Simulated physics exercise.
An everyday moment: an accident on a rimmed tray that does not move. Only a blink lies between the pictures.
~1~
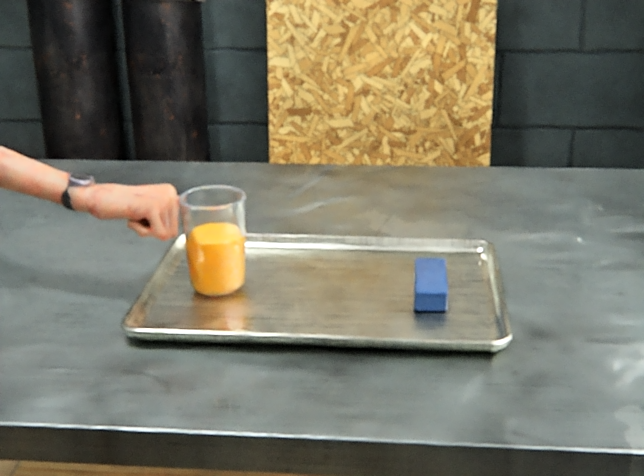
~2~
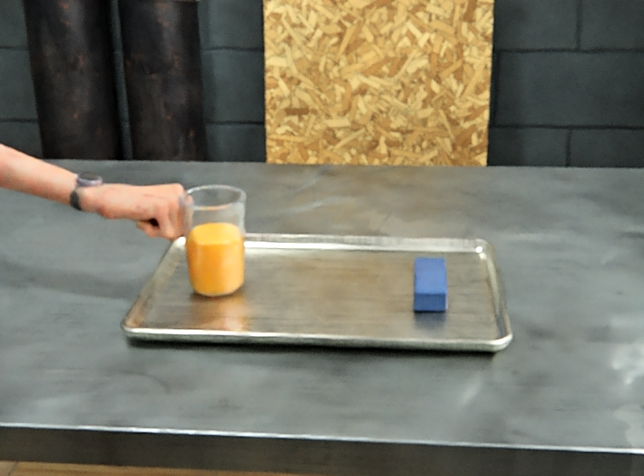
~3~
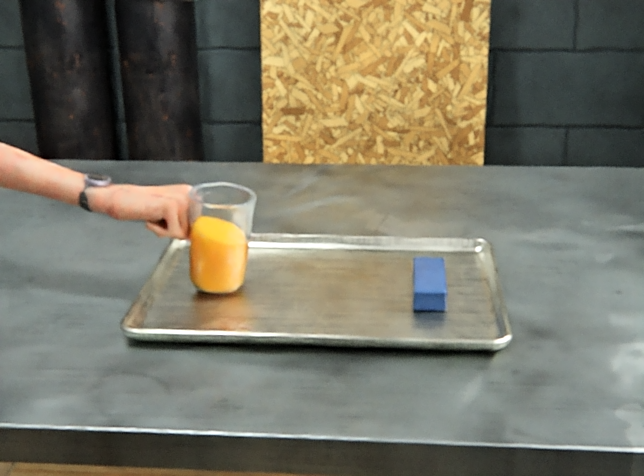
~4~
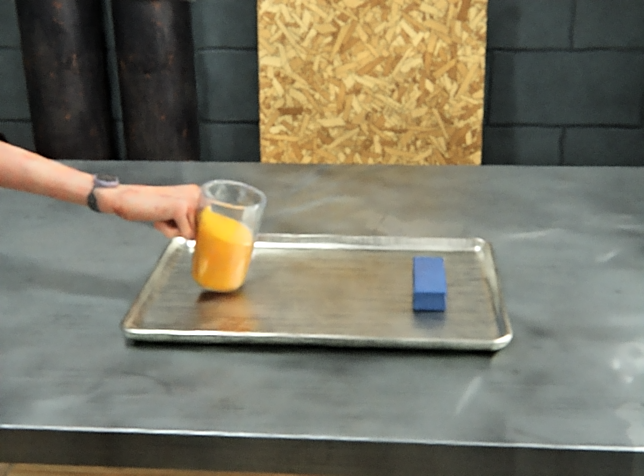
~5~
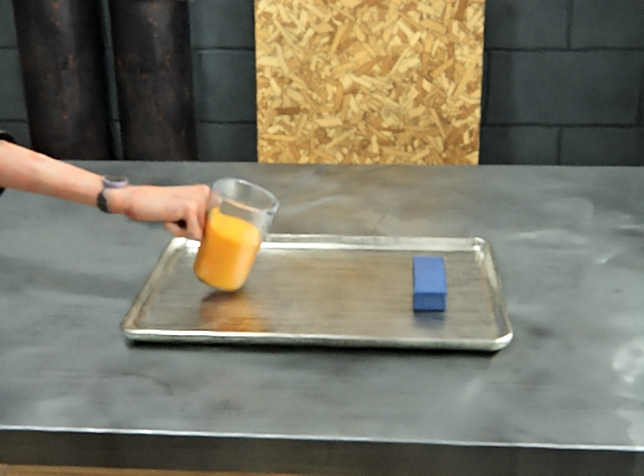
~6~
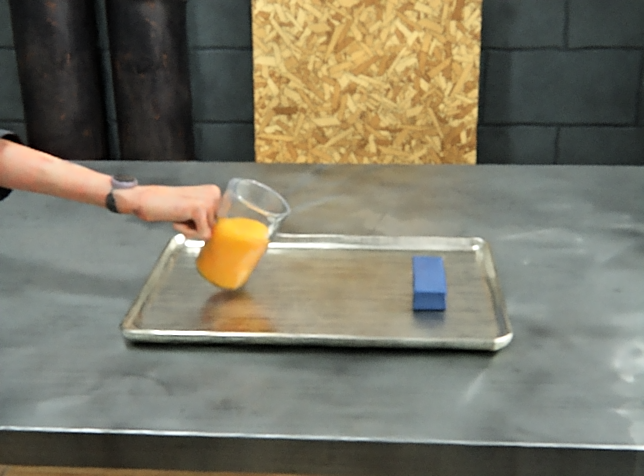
On a rimmed metal tray on a gray table, a hand holds a clear glass container of orange liquid upright, then tilts it steadily to the right, while a blue block sits still farther along the tray.
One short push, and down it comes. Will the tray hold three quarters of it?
As it turns out, less than a quarter leaves the tray.
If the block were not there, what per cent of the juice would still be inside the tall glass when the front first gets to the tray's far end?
Roughly 50 in a hundred.
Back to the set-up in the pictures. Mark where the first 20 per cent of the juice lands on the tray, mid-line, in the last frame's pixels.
Close to (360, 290).
A moment on, the tall glass is falling and 100 per cent is in the glass, 0 on the tray and 0 above or beyond its rim.
Next, the tall glass lies on its side and 68 per cent is in the glass, 18 on the tray and 13 above or beyond its rim.
Then the tall glass lies on its side and 34 per cent is in the glass, 43 on the tray and 23 above or beyond its rim.
Later the tall glass lies on its side and 18 per cent is in the glass, 76 on the tray and 7 above or beyond its rim.
Finally, 94 per cent is held by tray and glass, 6 is off the tray.
